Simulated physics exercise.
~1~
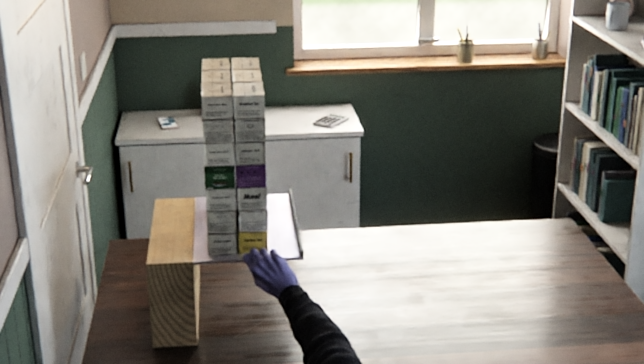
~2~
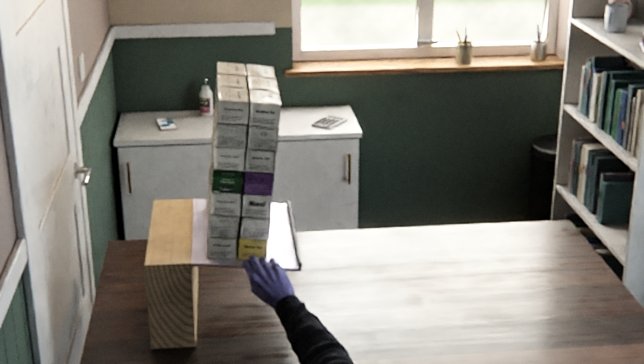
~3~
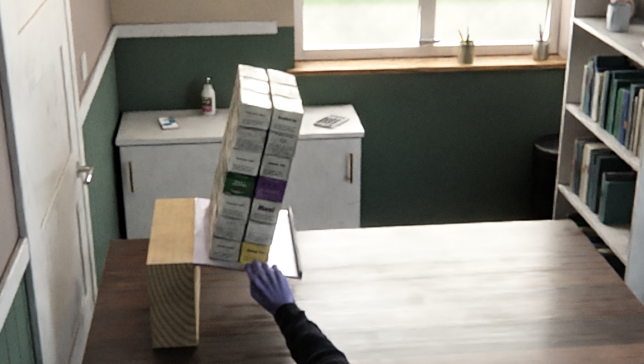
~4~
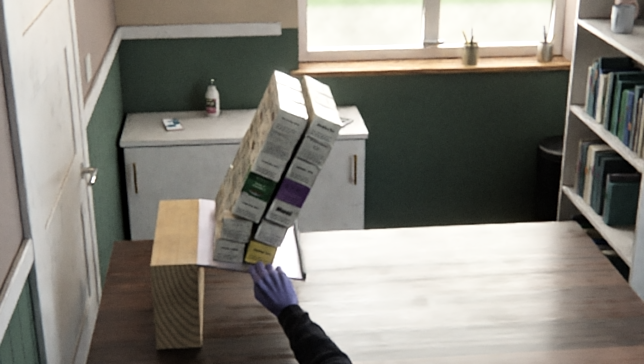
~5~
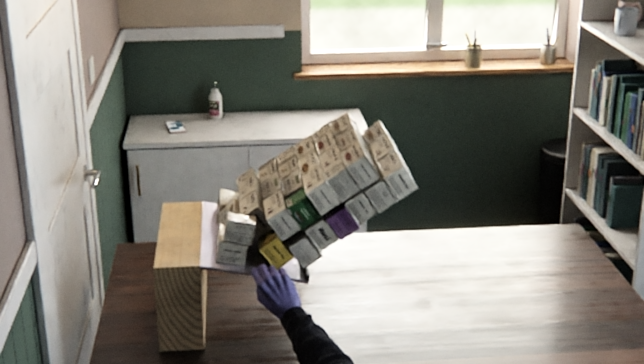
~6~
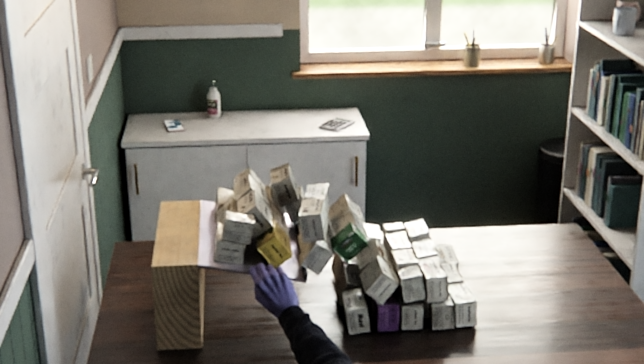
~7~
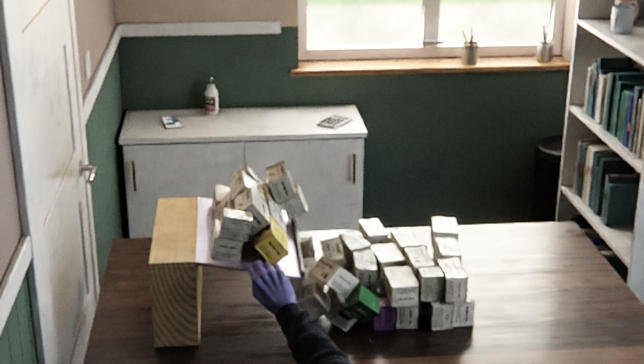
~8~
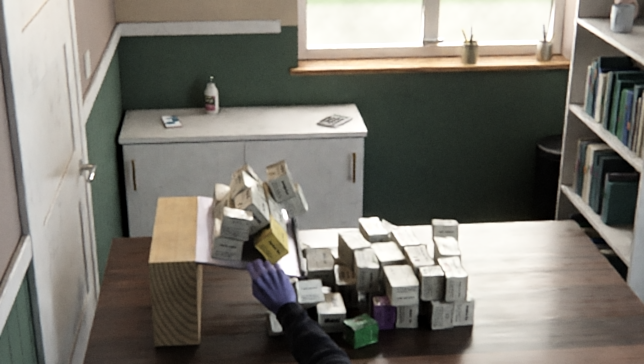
Gloved hand lowering a tray's edge, tall stack of small boxes toppling right and scattering across the table, several staying aboard.
